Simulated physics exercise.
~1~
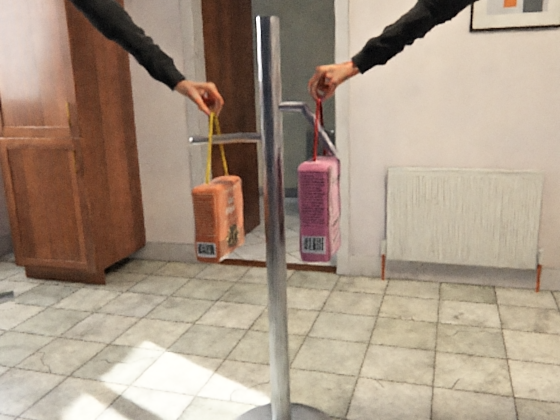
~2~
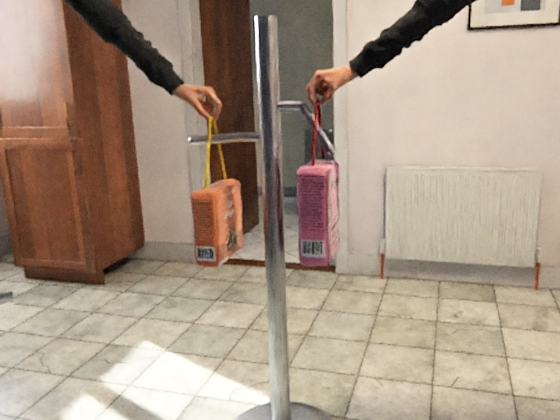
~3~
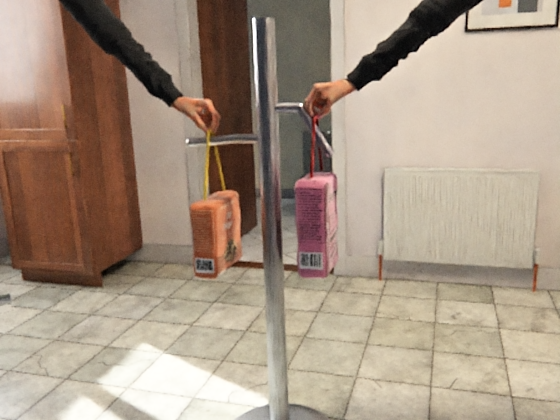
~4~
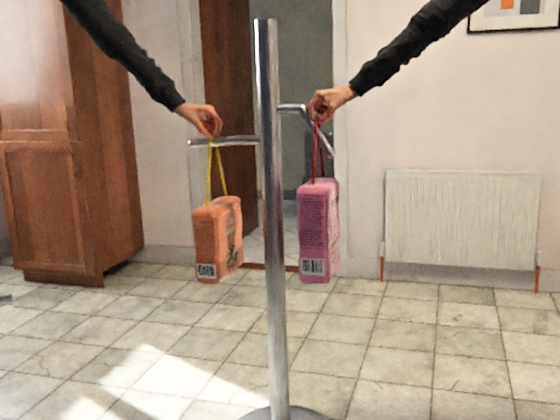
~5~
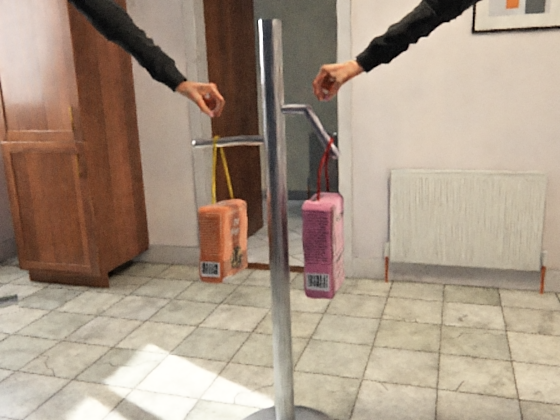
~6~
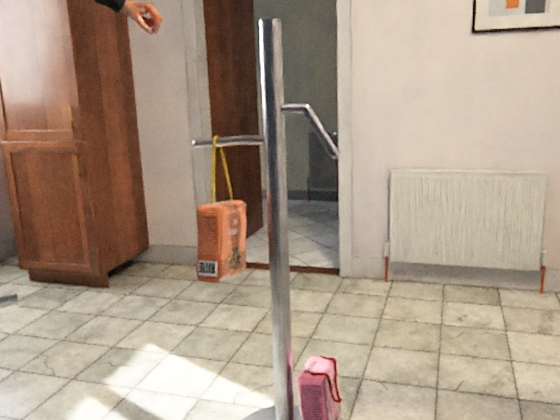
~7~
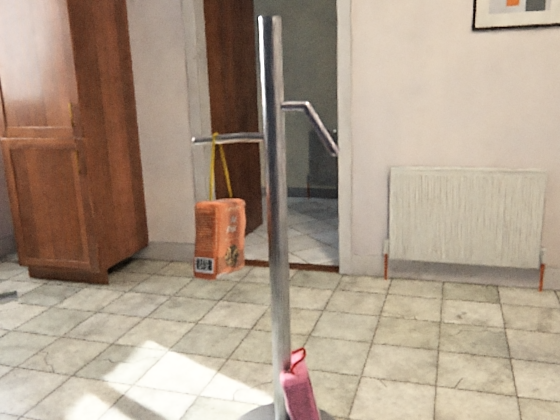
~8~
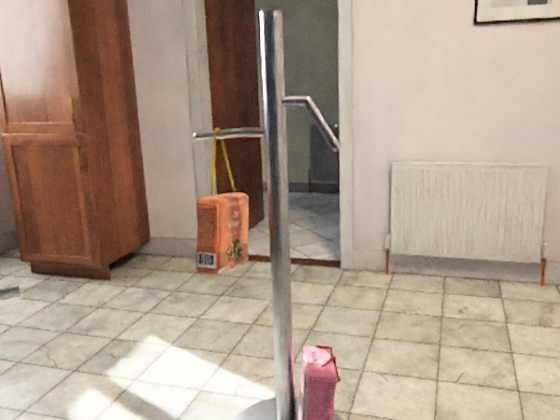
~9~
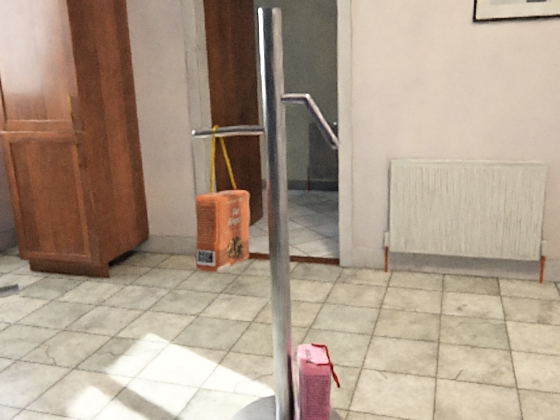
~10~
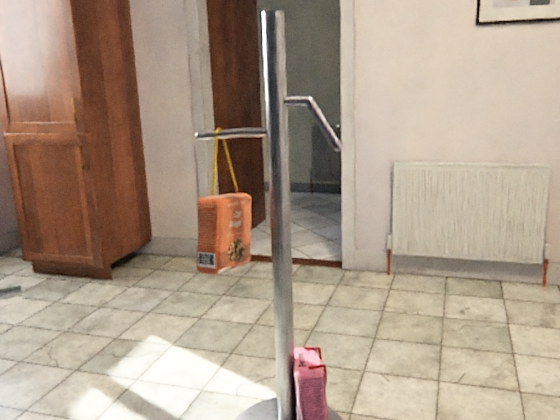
Pink sack dropping to the tiled floor after two hands release it, while the orange bag stays hanging from the left peg.
